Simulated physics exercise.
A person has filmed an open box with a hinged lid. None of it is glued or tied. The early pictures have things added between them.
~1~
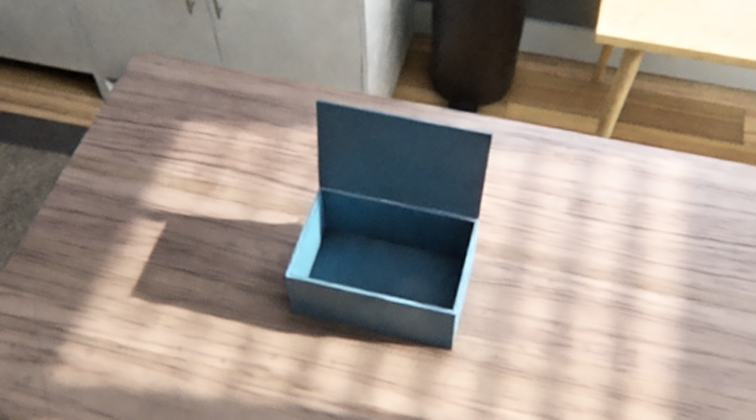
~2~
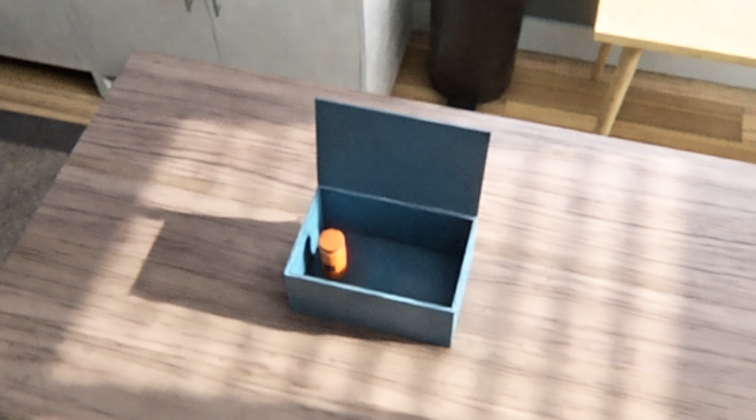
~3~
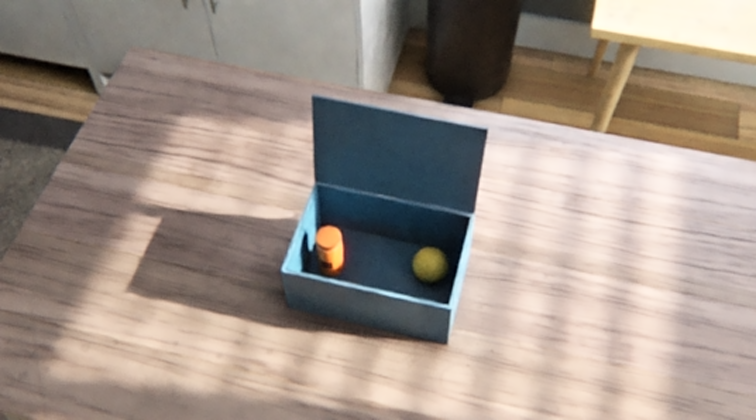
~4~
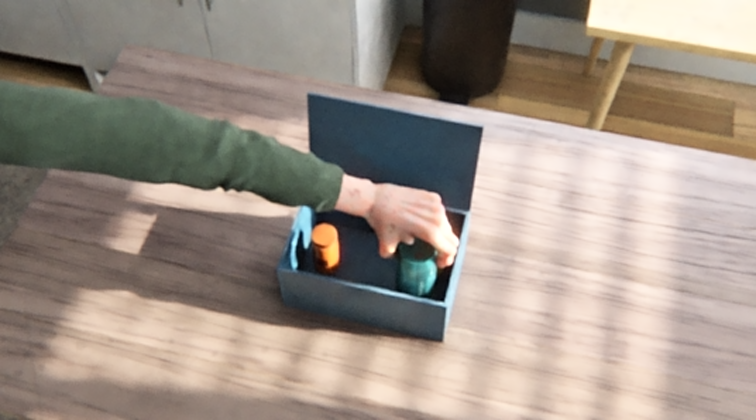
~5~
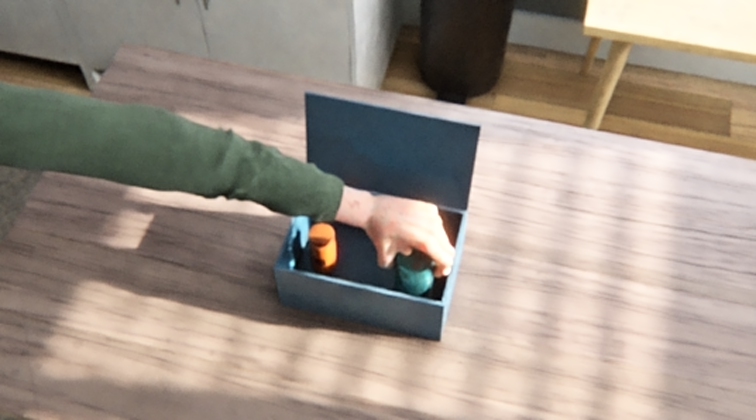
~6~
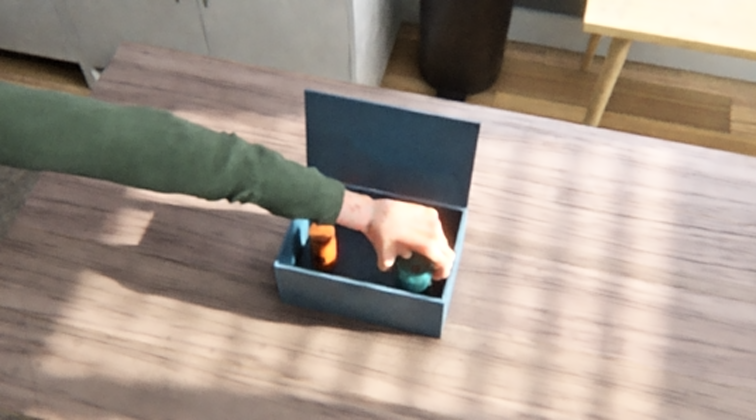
On a sunlit wooden table, an open blue box with a raised lid sits empty, then holds an orange container at its left and a yellow ball-like object at its right. A green-sleeved arm reaches in from the left, its hand lowering a turquoise object slightly into the box's right side.
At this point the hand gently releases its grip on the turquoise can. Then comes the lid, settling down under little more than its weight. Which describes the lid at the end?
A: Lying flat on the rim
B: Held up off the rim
B, held up off the rim.
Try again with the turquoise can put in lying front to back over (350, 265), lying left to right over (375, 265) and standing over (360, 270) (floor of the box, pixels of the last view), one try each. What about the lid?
First, it shuts flat; second, it sits on the rim; third, it is held up.
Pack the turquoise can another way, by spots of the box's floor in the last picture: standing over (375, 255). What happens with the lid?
Note: It fails to lower.
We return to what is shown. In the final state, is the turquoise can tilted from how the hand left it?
The turquoise can stays as it was set.
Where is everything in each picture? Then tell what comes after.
In the first picture, the last thing is not in view yet.
In the second picture, the last thing is not in view yet.
In the third picture, the last thing is not in view yet; yellow lemon (431, 265).
The fourth picture shows on its way; turquoise can (416, 272).
The fifth picture shows on its way; turquoise can (413, 281).
The sixth picture shows in place under the hand.
Then, 1.20 s after the last picture, lid starting down.
Then, 1.60 s after the last picture, lid 57° above the rim.
Then, 1.90 s after the last picture, lid 27° above the rim.
At rest, lid 14° above the rim; all 3 in place. Seen from the same camera at the end, turquoise can near (413, 284).
